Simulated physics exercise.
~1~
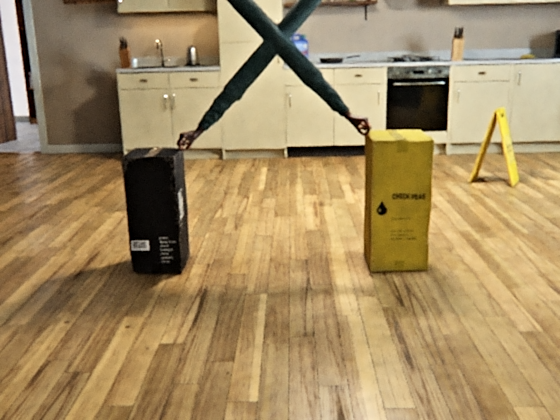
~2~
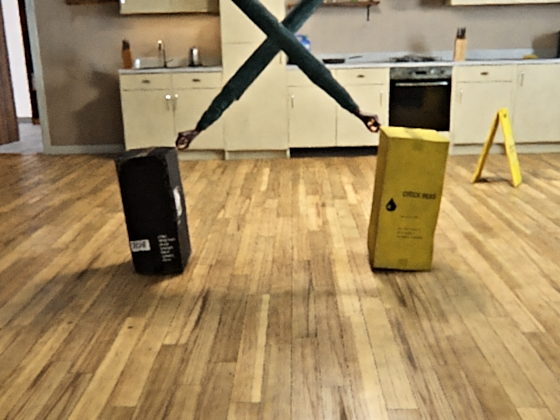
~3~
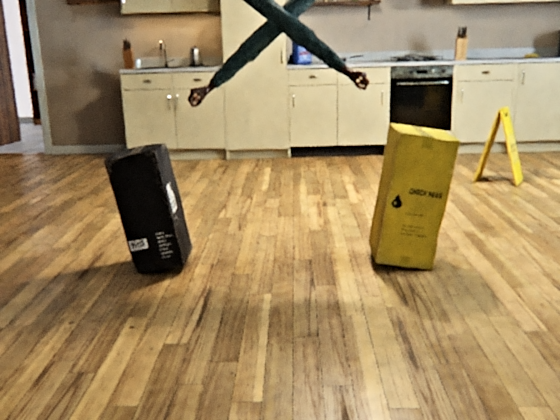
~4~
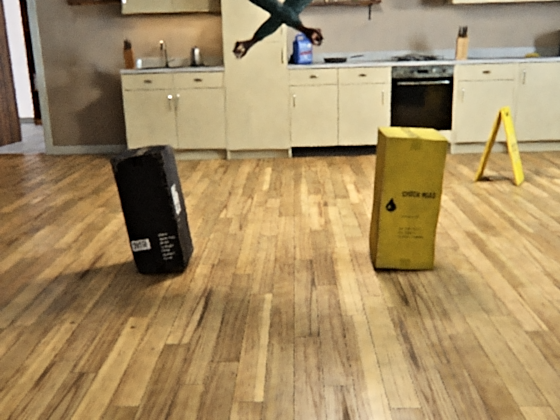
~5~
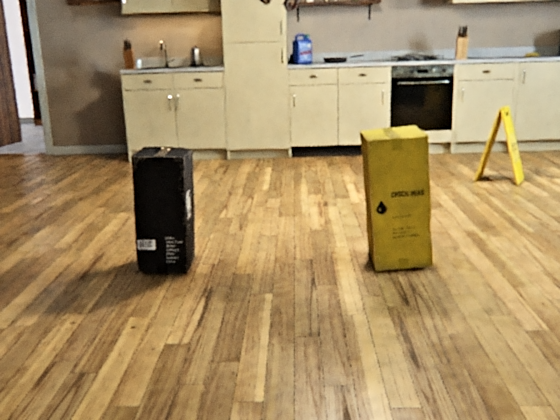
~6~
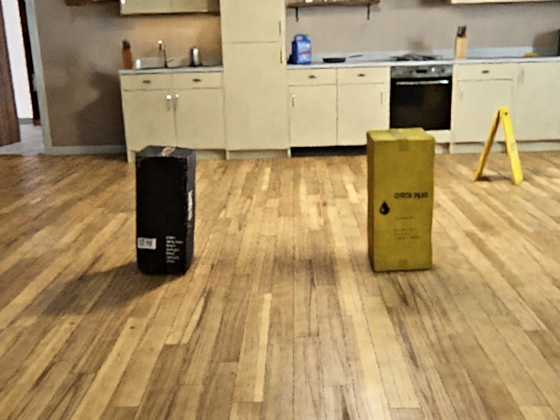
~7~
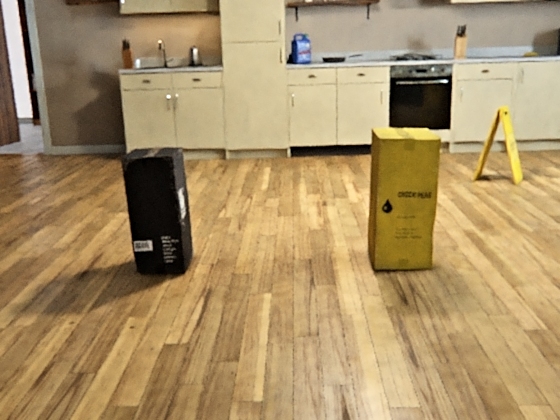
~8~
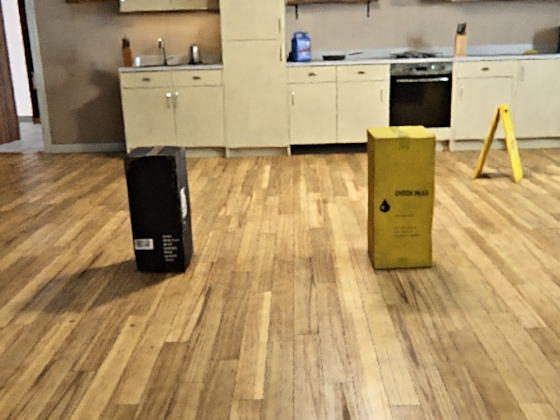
A black box and a yellow box tilted outward on a wooden kitchen floor as a pair of crossed arms pushed them near their tops, then let go and drew back, and both boxes rocked back and forth before settling upright.
